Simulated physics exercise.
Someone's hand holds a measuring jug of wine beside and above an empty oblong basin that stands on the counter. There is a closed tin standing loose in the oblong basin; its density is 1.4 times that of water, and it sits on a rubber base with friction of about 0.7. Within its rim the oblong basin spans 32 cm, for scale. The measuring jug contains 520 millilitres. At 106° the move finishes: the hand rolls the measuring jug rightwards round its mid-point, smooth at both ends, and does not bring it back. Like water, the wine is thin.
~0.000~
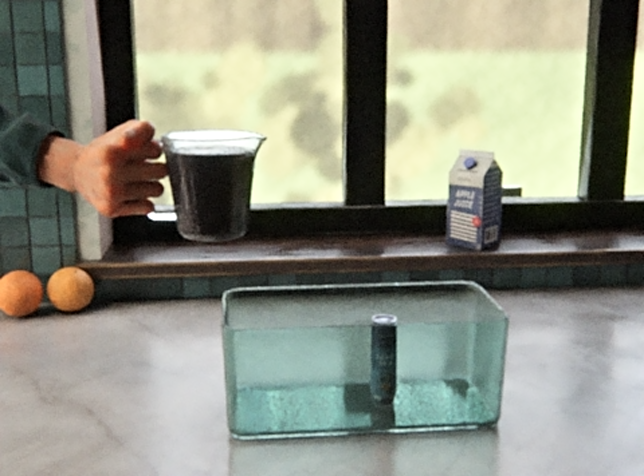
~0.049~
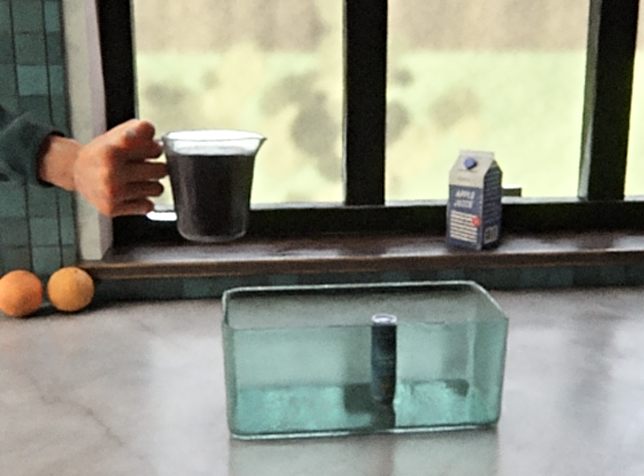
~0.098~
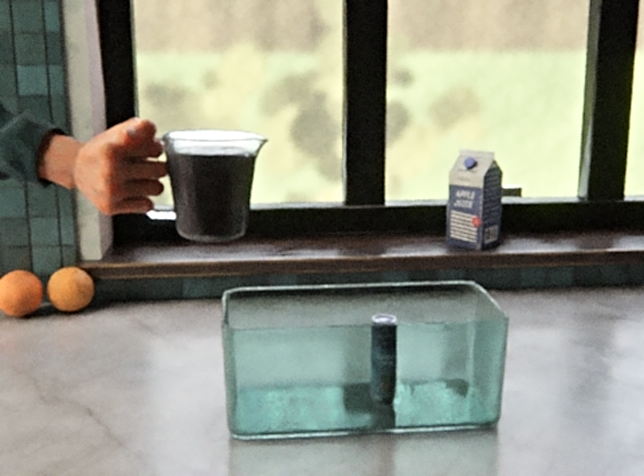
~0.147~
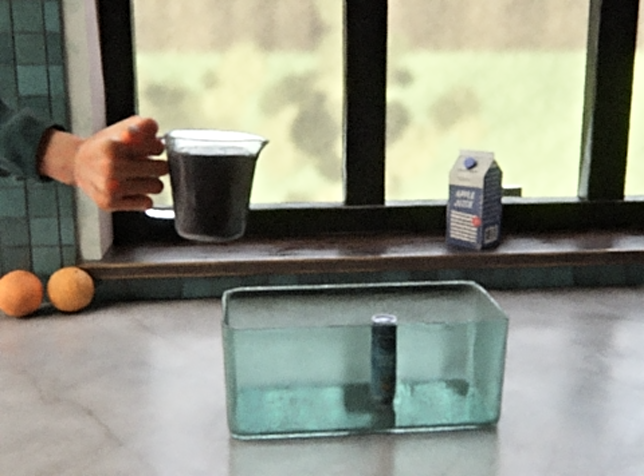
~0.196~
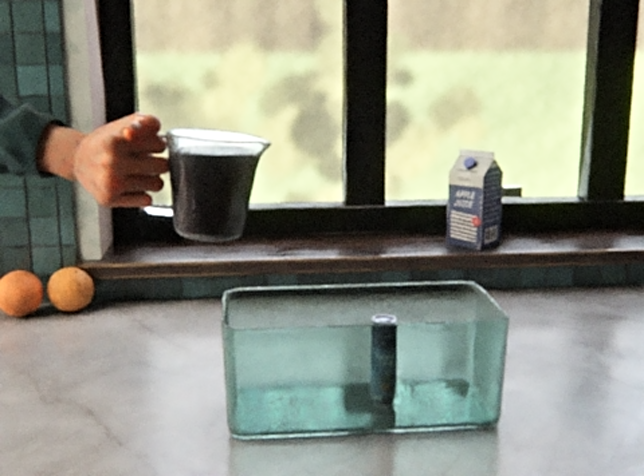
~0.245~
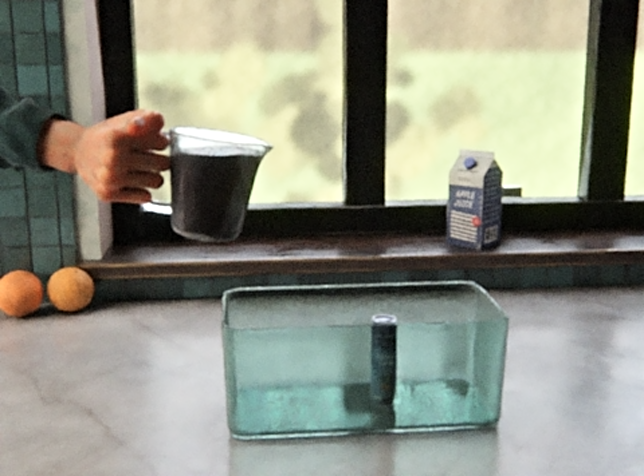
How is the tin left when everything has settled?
The tin is still standing.
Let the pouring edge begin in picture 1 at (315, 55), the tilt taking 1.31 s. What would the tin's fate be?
After that, the tin stays vertical.
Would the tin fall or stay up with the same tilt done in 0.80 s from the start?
Well, the tin simply holds firm.
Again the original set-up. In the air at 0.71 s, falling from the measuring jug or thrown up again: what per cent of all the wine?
My guess is roughly 16 %.
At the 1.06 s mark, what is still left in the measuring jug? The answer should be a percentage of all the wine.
22 %.
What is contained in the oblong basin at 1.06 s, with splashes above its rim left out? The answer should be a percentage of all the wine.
That comes to about 60 percent.
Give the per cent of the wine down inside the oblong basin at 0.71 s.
About 5 per cent.
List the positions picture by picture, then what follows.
It leans 0°; its right rim is at (268, 136); the wine meets the walls at (168, 151) and (255, 149); the oblong basin's rim runs from (224, 310) to (492, 301); the tin's top is at (384, 323), in the first picture.
It leans 0°; its right rim is at (268, 137); the wine meets the walls at (168, 151) and (255, 150), in the second picture.
It leans 1°; its right rim is at (269, 138); the wine meets the walls at (169, 151) and (256, 150), in the third picture.
It leans 3°; its right rim is at (270, 139); the wine meets the walls at (170, 150) and (257, 151), in the fourth picture.
It leans 6°; its right rim is at (272, 142); the wine meets the walls at (171, 150) and (259, 151), in the fifth picture.
It leans 9°; its right rim is at (274, 145); the wine meets the walls at (173, 151) and (261, 151), in the sixth picture.
Then, 0.71 s in, the tilt is 60° and 78 per cent is still to pour; the tin stands where it began.
Then, 1.06 s in, the tilt is 97° and 21 per cent is still to pour; the tin stands where it began.
Then, 1.42 s in, the tilt is 106° and 0 per cent is still to pour; the tin stands where it began.
Then, 1.81 s in, the tilt is 106° and 0 per cent is still to pour; the tin stands where it began.
Finally, the tin stands where it began.
